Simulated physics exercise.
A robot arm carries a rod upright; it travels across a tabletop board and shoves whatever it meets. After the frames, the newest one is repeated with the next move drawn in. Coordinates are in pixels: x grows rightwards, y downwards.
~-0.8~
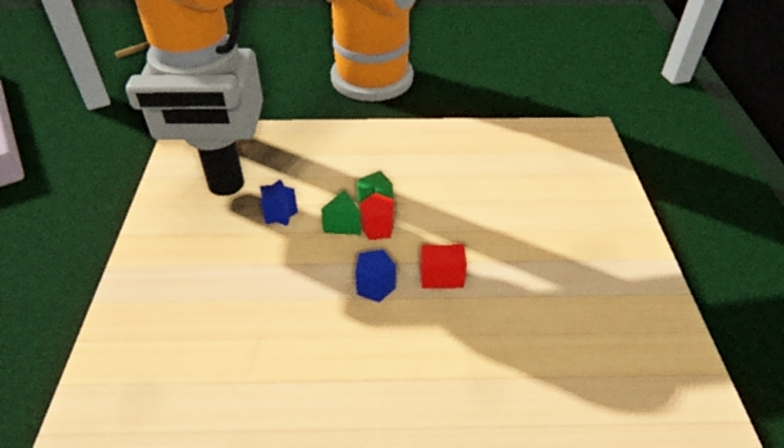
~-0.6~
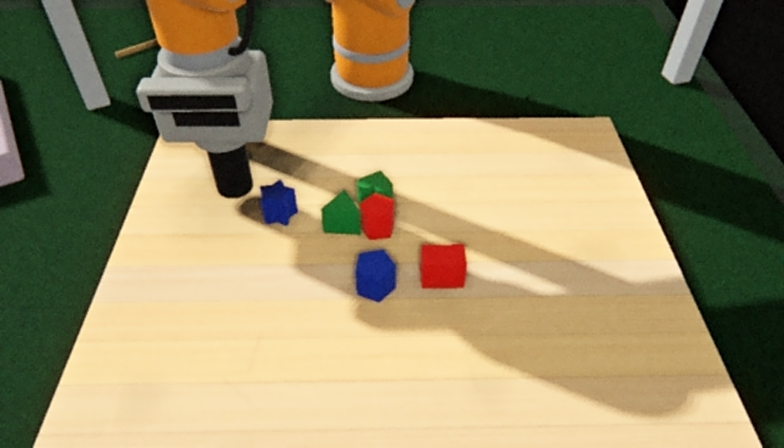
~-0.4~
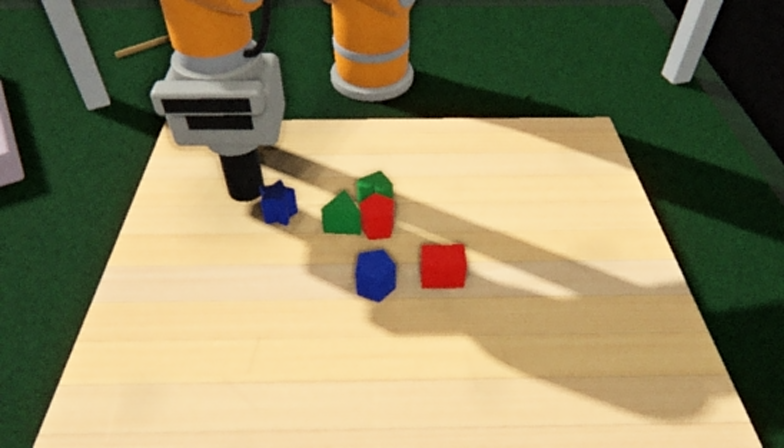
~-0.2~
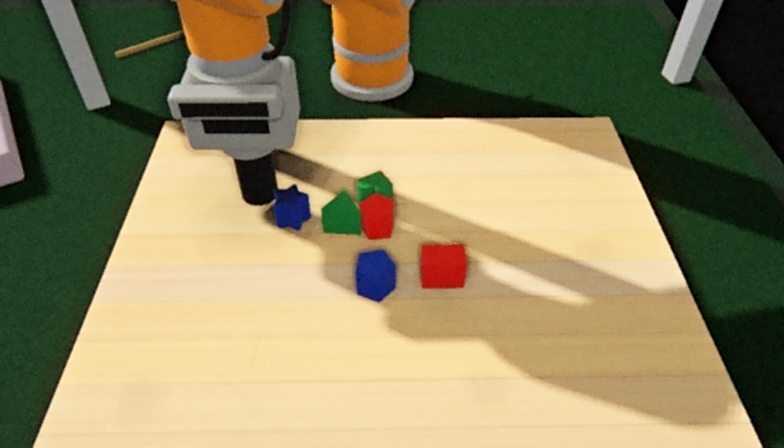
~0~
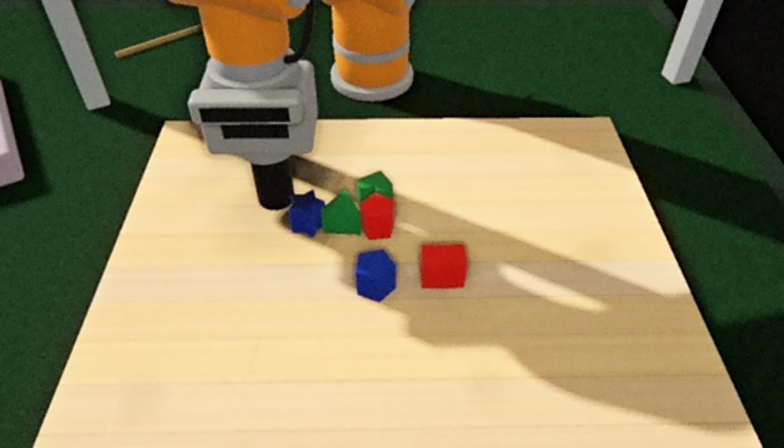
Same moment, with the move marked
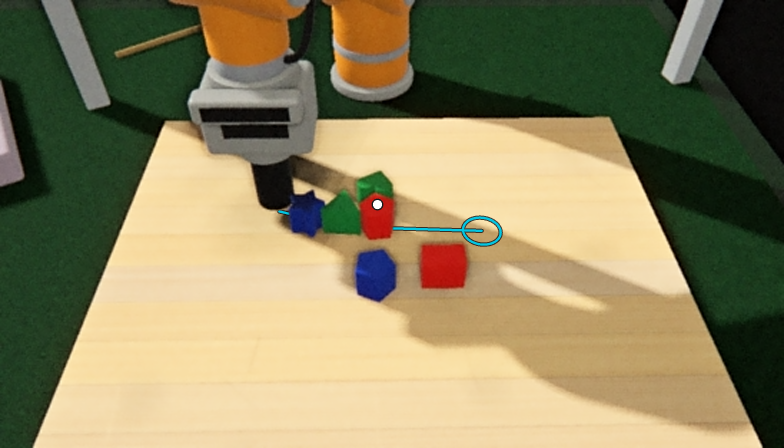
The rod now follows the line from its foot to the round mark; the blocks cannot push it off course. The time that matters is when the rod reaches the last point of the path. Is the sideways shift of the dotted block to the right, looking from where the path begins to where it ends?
Answer: No.
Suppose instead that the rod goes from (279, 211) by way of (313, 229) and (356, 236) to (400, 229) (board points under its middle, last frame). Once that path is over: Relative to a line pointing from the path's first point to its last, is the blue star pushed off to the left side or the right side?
Seen from start to end, it moves right.
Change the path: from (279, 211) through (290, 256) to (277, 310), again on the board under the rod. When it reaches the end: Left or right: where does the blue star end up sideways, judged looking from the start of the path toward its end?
The shift is leftward.
Path on the board, from (279, 211) over (343, 225) and (412, 229) to (482, 231); the dot is on the red five-sided block.
What follows on the original path. One third of the way, rod at (344, 212); blue star at (350, 223), turned 75° clockwise; green triangular piece at (381, 230), turned 20° anticlockwise; red five-sided block at (384, 204), turned 20° anticlockwise.
Two thirds of the way, rod at (414, 216); blue star at (357, 227), turned 110° clockwise; green triangular piece at (387, 234), turned 30° anticlockwise; red five-sided block at (449, 206), turned 45° anticlockwise.
At the end, rod at (484, 218); blue star at (357, 227), turned 110° clockwise; green triangular piece at (387, 234), turned 30° anticlockwise; green heart-shaped block in place; red five-sided block at (521, 207), turned 45° anticlockwise.
